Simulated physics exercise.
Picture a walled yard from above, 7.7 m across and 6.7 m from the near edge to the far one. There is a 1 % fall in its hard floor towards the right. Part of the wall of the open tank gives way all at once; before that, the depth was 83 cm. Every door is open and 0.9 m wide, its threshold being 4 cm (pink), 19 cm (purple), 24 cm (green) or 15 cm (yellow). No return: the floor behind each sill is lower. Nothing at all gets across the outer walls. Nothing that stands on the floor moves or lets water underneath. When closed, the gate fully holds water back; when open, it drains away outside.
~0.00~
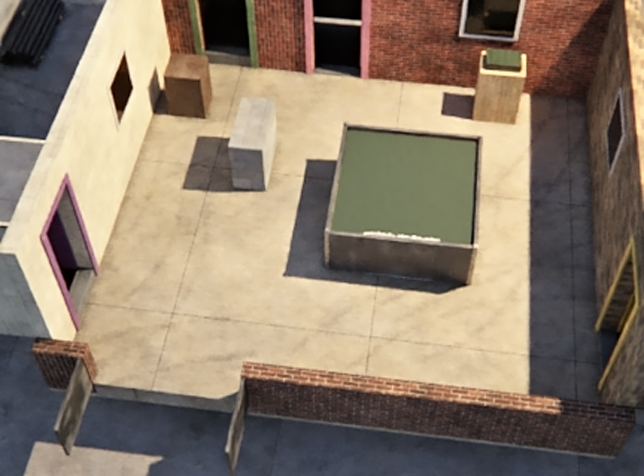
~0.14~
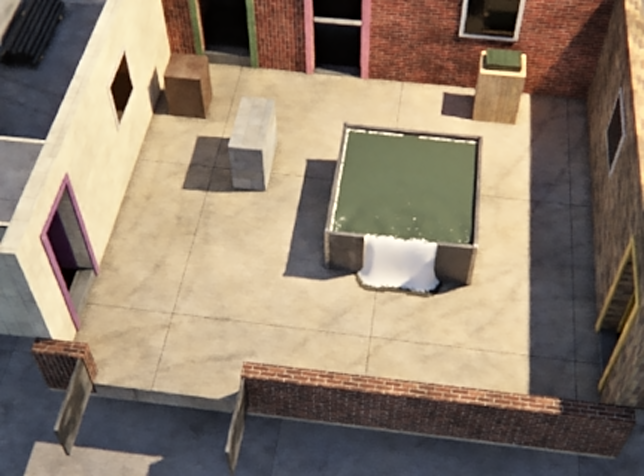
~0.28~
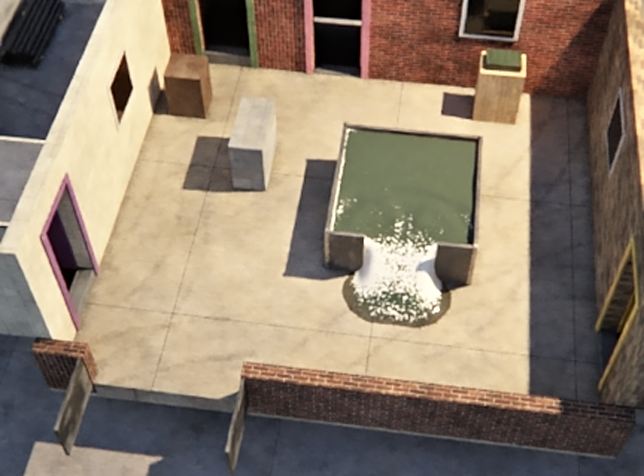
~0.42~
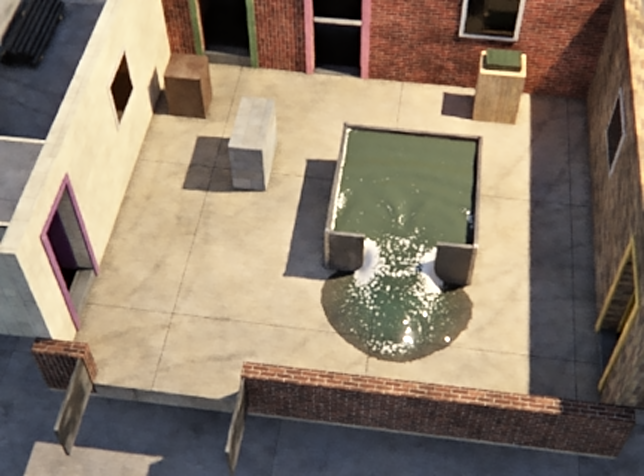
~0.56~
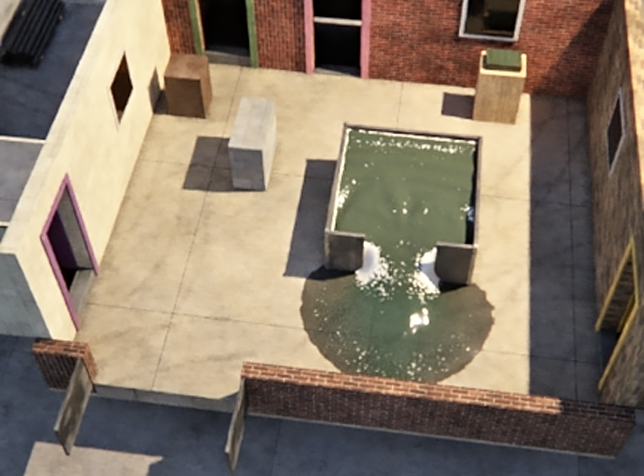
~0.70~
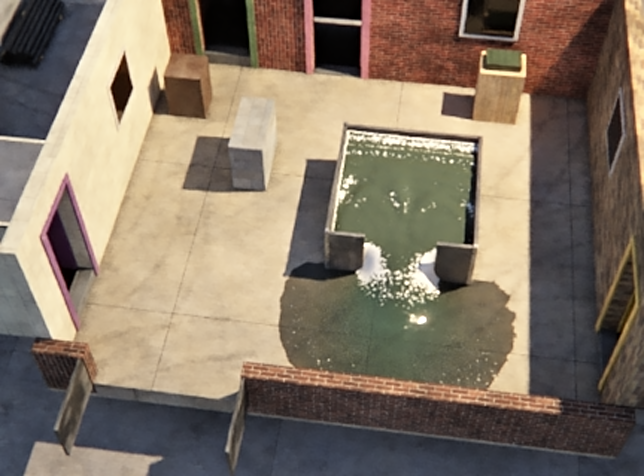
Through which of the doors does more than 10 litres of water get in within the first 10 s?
The pink door lets in more than 10 litres; the purple door does not let in more than 10 litres; the green door does not let in more than 10 litres; the yellow door lets in more than 10 litres.
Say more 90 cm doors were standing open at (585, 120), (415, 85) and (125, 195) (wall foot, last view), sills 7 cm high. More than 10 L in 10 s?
The first one exceeds it, the second one doesn't reach it, and the third one doesn't reach it.
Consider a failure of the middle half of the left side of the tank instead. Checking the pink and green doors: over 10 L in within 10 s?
Against that limit the pink door gives a greater amount and the green door gives a lower amount.
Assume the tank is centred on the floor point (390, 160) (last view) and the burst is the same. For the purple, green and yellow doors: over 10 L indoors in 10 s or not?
Lab note: Vs limit, purple door limit held; green door limit held; yellow door limit broken.
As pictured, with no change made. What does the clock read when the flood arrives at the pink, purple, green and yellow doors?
Door times: Pink 6.5 s / purple 2.4 s / green 6.0 s / yellow 1.8 s.
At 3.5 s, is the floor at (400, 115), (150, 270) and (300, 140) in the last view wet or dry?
Going in order, clear, then covered, then clear.
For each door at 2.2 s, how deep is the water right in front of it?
You'd see pink at 0 cm, purple at 0 cm, green at 0 cm and yellow at 18 cm.
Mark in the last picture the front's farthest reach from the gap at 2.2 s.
Somewhere around (78, 366).
After 1.4 s water covers 20 % of the floor and is deepest (47 cm) near (400, 280); pink door not reached, purple door not reached, green door not reached, yellow door not reached.
After 2.2 s water covers 25 % of the floor and is deepest (48 cm) near (594, 430); pink door not reached, purple door not reached, green door not reached, yellow door 18 cm at the sill, 1 L in.
After 3.5 s water covers 50 % of the floor and is deepest (32 cm) near (580, 428); pink door not reached, purple door 18 cm at the sill, 0 L in, green door not reached, yellow door 23 cm at the sill, 45 L in.
After 6.0 s water covers 75 % of the floor and is deepest (21 cm) near (594, 430); pink door not reached, purple door 12 cm at the sill, 0 L in, green door not reached, yellow door 18 cm at the sill, 101 L in.
After 10.0 s water covers 95 % of the floor and is deepest (15 cm) near (584, 203); pink door 10 cm at the sill, 37 L in, purple door 5 cm at the sill, 1 L in, green door 6 cm at the sill, 0 L in, yellow door 11 cm at the sill, 108 L in.
